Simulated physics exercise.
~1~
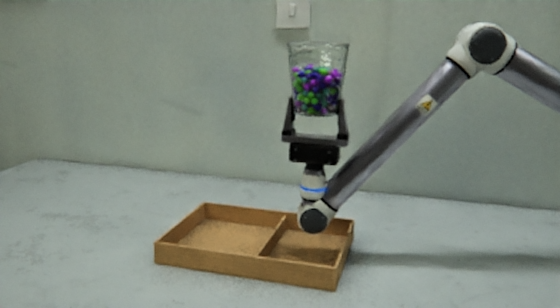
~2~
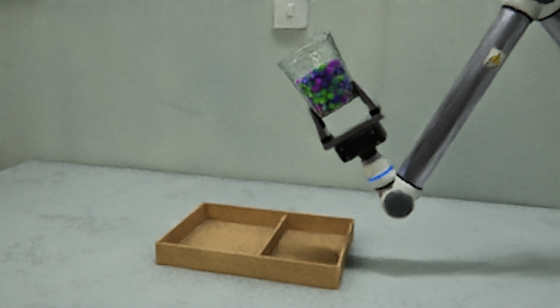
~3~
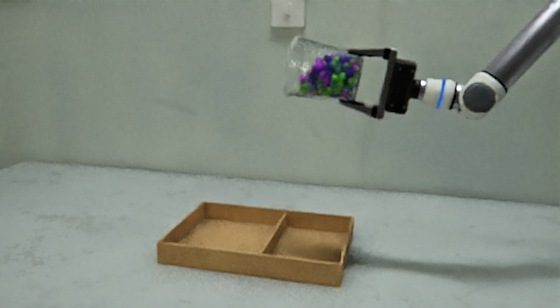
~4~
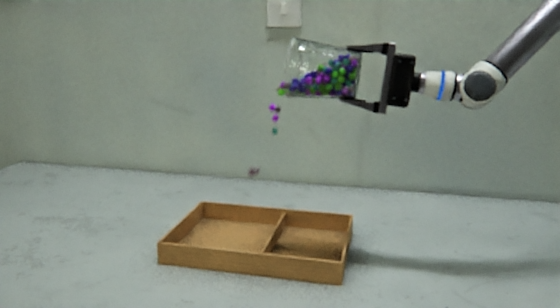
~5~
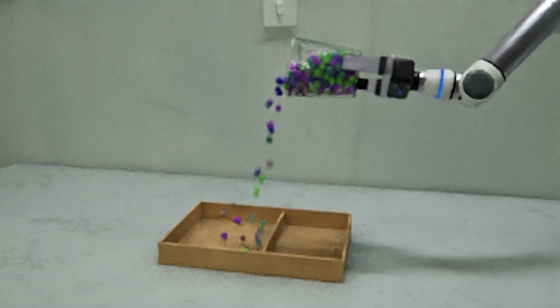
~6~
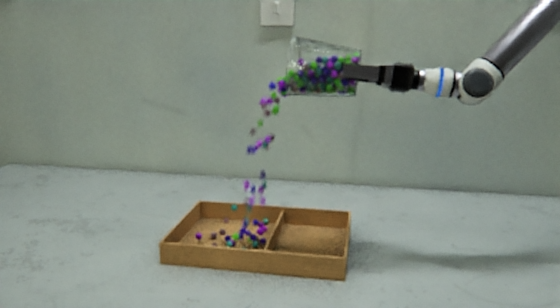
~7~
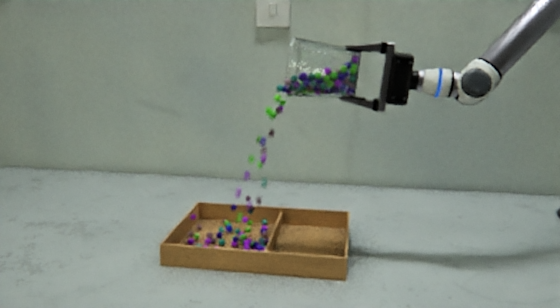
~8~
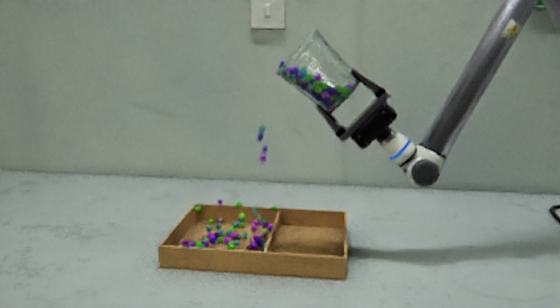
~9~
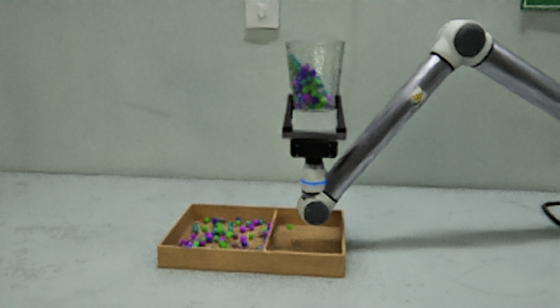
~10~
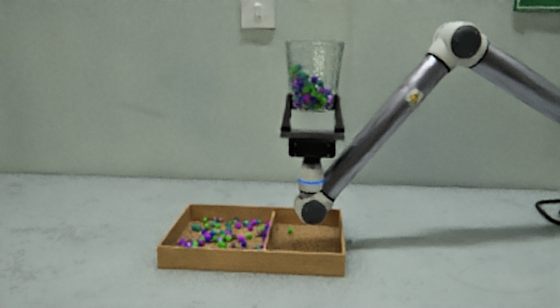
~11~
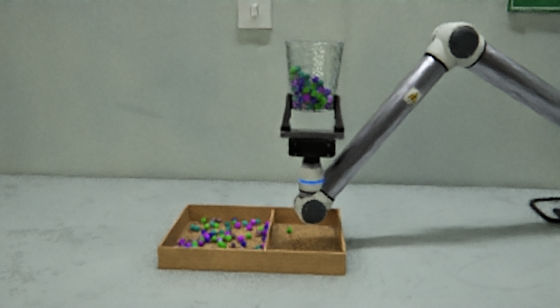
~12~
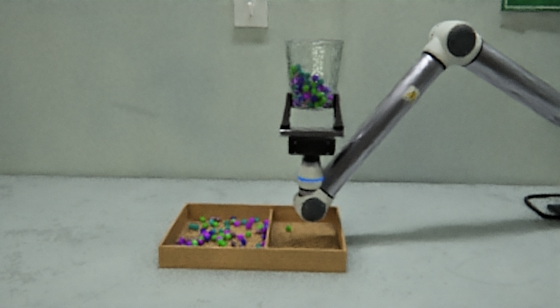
On a pale grey tabletop, a robot arm tips a clear beaker of purple, green and blue sweets to the left, pouring many into the left part of a divided brown tray, then rights the beaker, which remains partly filled above the tray.
